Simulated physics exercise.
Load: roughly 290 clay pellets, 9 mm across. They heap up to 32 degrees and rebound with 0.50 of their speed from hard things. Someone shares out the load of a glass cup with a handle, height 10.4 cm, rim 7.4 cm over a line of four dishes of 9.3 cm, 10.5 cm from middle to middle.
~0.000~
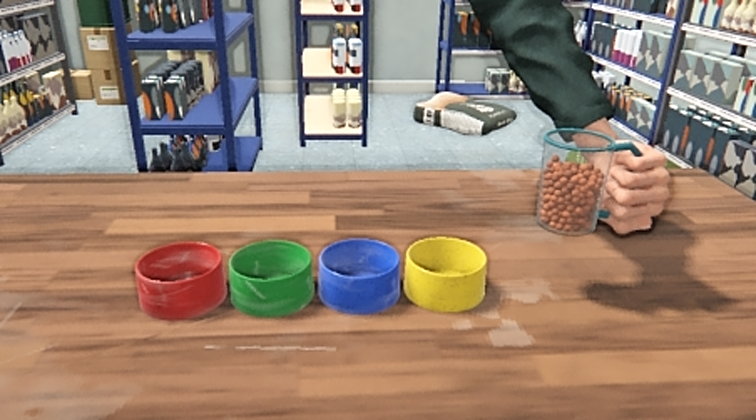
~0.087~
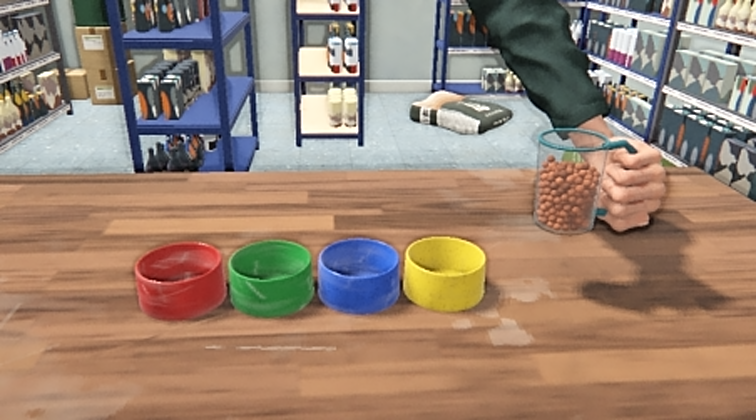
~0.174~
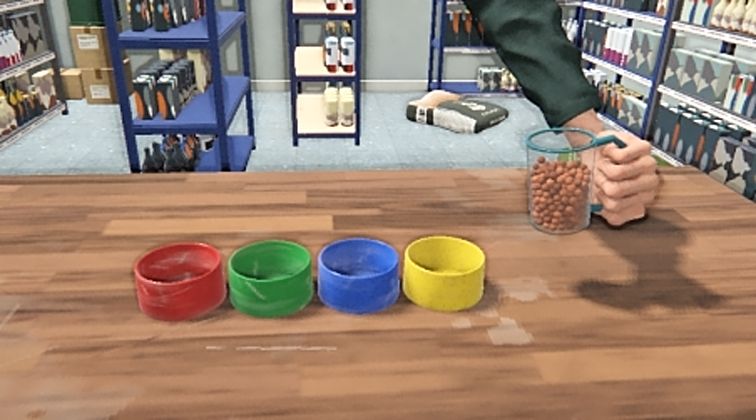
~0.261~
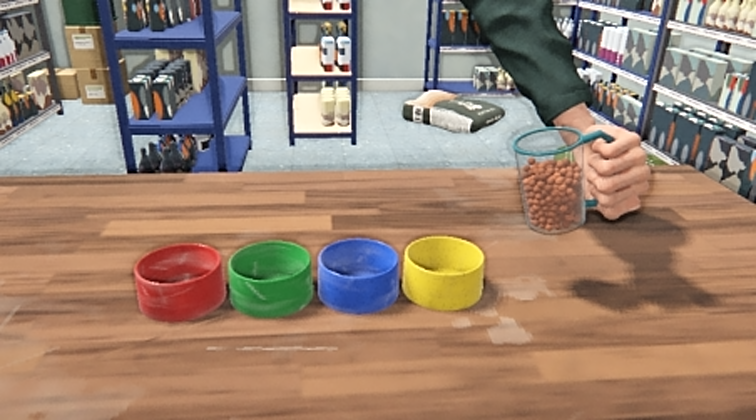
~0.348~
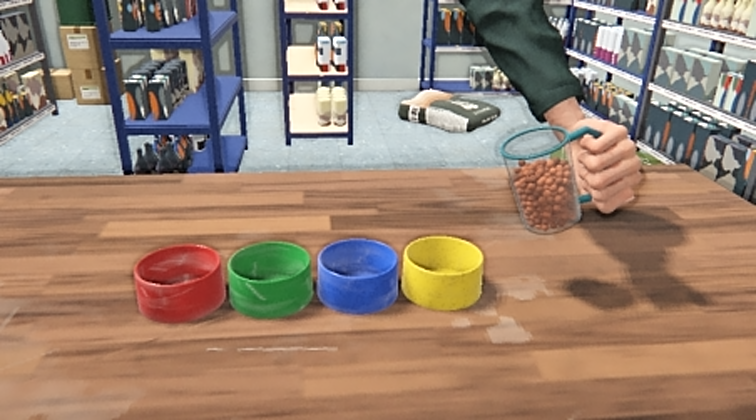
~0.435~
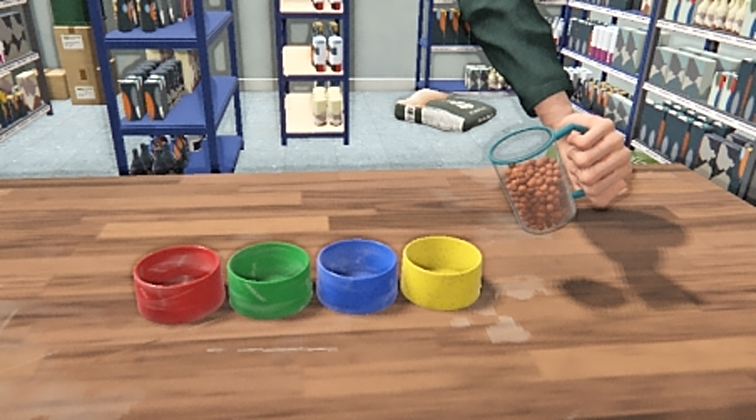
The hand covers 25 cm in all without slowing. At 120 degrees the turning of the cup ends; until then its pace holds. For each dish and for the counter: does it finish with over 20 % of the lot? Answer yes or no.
Red no, blue yes, green no, yellow no, counter no.
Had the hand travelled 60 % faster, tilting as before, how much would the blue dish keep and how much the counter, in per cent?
Blue 10, counter 30.
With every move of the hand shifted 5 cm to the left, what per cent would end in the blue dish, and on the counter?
Blue 40, counter 30.
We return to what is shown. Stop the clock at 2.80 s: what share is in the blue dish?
Some 95 per cent.
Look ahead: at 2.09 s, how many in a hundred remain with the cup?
Roughly 5 per cent.
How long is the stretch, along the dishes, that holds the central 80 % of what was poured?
About 6 cm.
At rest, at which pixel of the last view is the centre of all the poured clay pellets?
At about (350, 274).
After 1.43 s, tilt 96 degrees; cup holds 100 %.
After 2.09 s, tilt 120 degrees; cup holds 5 %, blue 95 %.
After 2.80 s, tilt 120 degrees; cup holds 0 %, blue 95 %.
At rest (3.1 s), red 0 %, blue 95 %, green 0 %, yellow 0 %, counter 5 %.
